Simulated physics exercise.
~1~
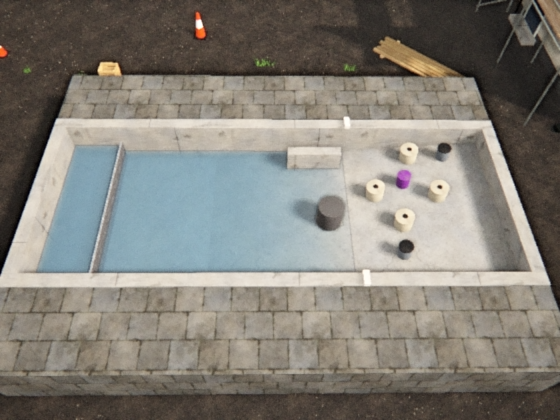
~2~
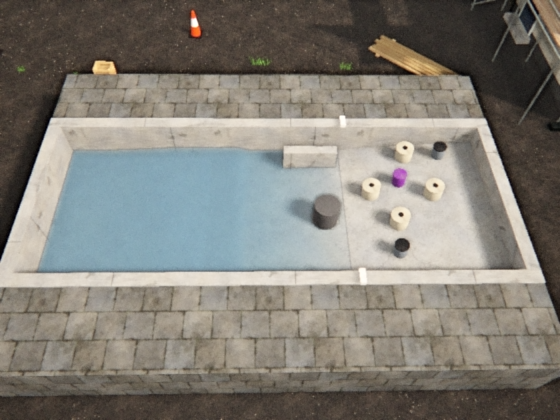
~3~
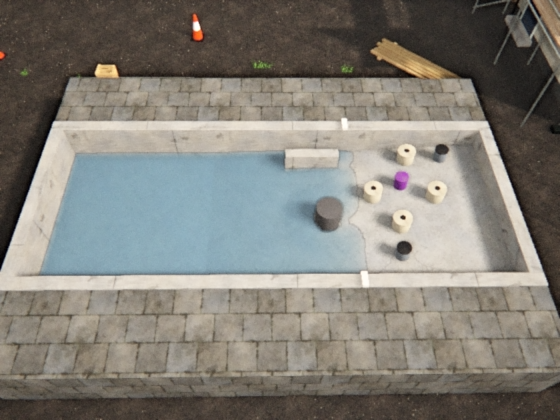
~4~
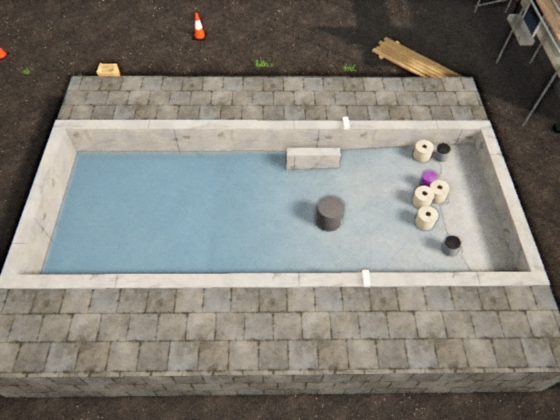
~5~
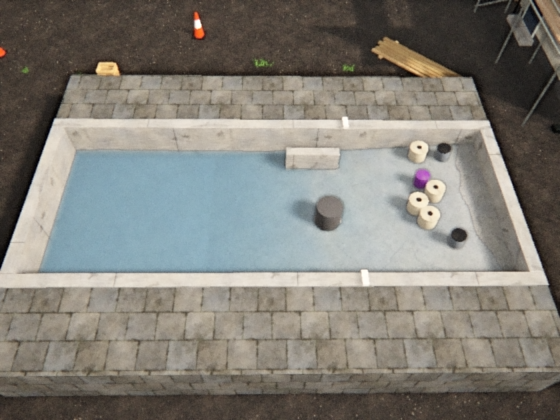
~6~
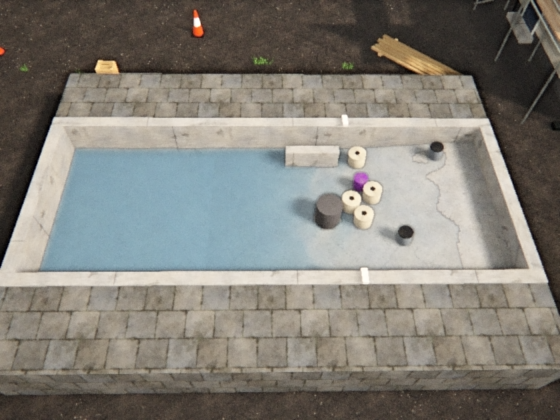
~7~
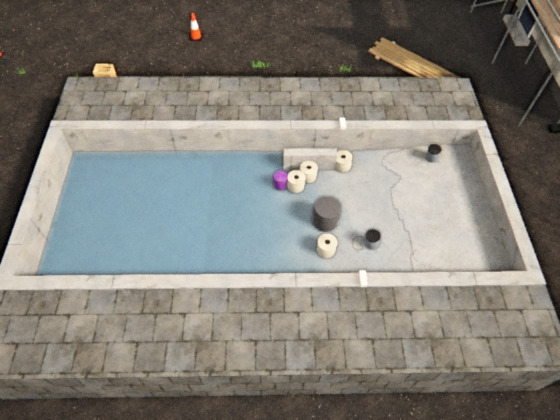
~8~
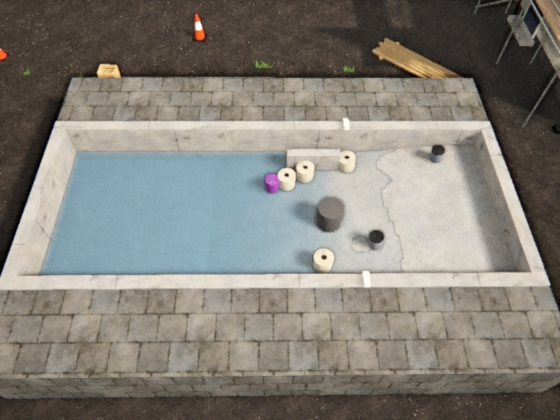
At first, blue water stands behind a thin barrier at the left of a walled concrete ramp, while cream tubs, dark pails and one purple pail sit dry on the right. The barrier disappears, and the water spreads right, past a fixed dark cylinder and a pale block. It reaches the loose things and pushes the tubs and purple pail right into a loose cluster. Then the water draws back, carrying them left past the cylinder. By the end, the purple pail rests in the water left of the white marks, with two tubs close by.
